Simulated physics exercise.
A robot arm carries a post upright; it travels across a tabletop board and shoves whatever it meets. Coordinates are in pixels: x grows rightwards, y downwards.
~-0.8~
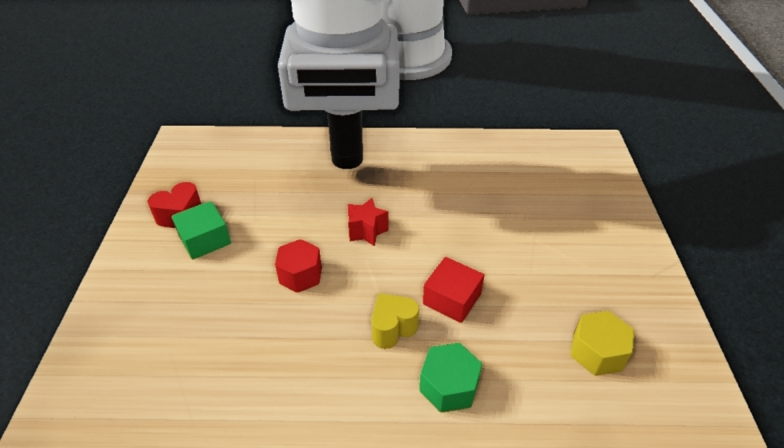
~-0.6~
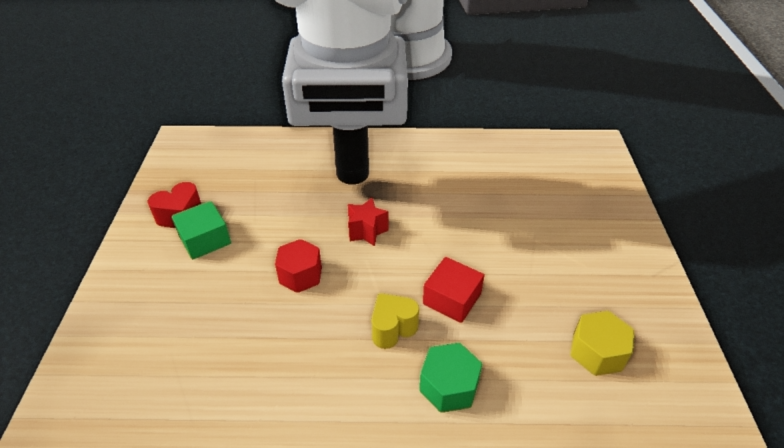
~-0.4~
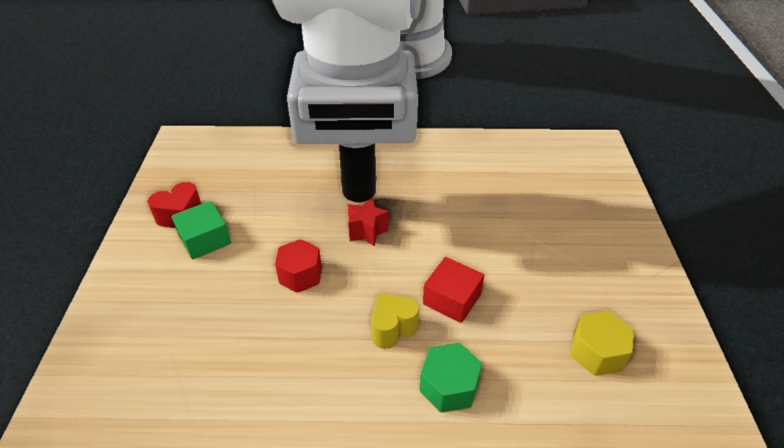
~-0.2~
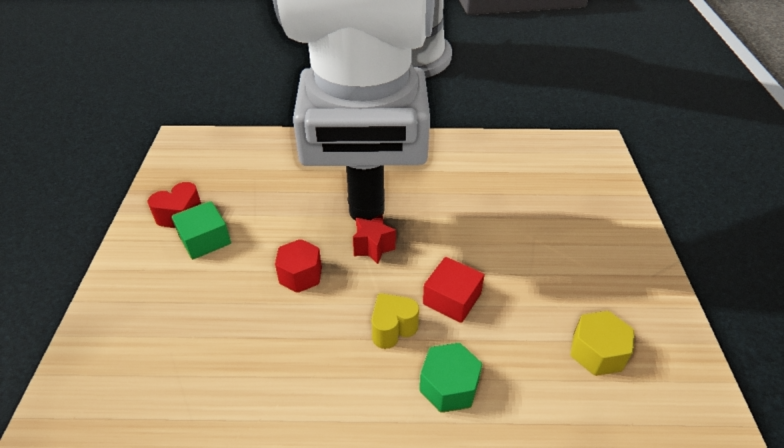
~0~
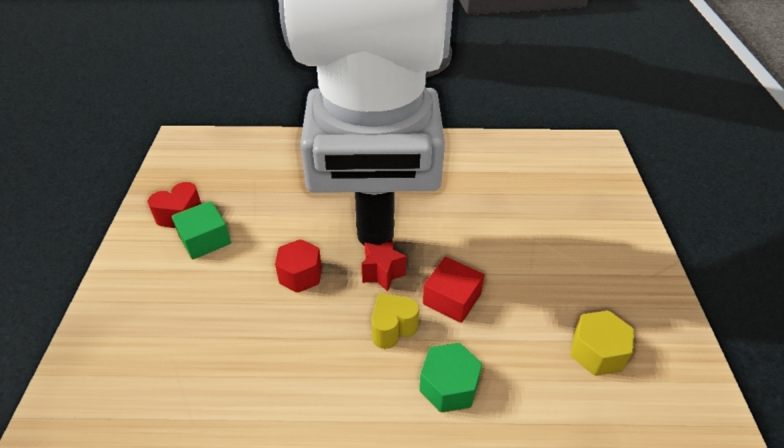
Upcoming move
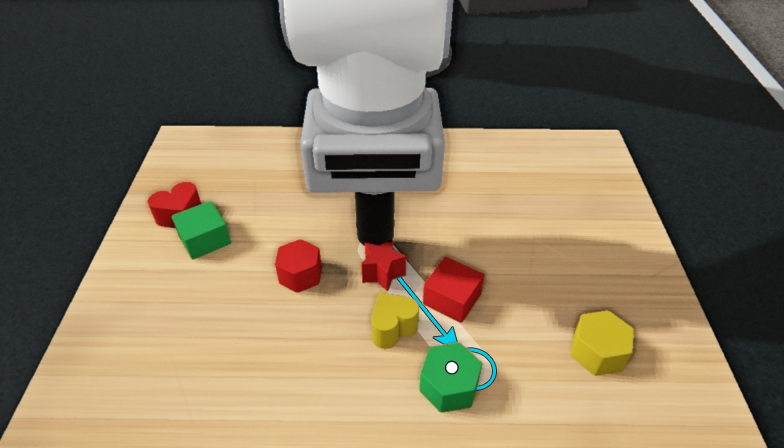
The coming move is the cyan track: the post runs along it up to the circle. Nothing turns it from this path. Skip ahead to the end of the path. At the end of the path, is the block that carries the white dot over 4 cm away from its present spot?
Yes.
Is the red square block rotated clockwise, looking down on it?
Going by the path, no.
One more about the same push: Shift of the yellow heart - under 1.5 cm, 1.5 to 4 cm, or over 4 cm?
Distance: Above 4 cm.
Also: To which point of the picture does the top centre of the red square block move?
At pixel (481, 293).
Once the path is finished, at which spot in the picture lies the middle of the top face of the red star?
It ends at (456, 380).
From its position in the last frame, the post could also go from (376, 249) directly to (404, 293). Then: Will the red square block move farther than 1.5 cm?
I expect not.
The drawn path runs straight from (376, 249) to (473, 369); the dot is on the green six-sided block.
The first path, step by step. One third of the way, post (405, 272); red star (409, 293); yellow heart (396, 324), turned 35° clockwise.
Two thirds of the way, post (438, 312); red star (432, 337), turned 25° clockwise; yellow heart (395, 356), turned 95° clockwise; green six-sided block (453, 377), turned 20° anticlockwise; red square block (479, 292), turned 60° anticlockwise.
At the end, post (475, 356); red star (456, 380), turned 50° clockwise; yellow heart (397, 367), turned 135° clockwise; green six-sided block (460, 430); red square block (481, 293), turned 65° anticlockwise.
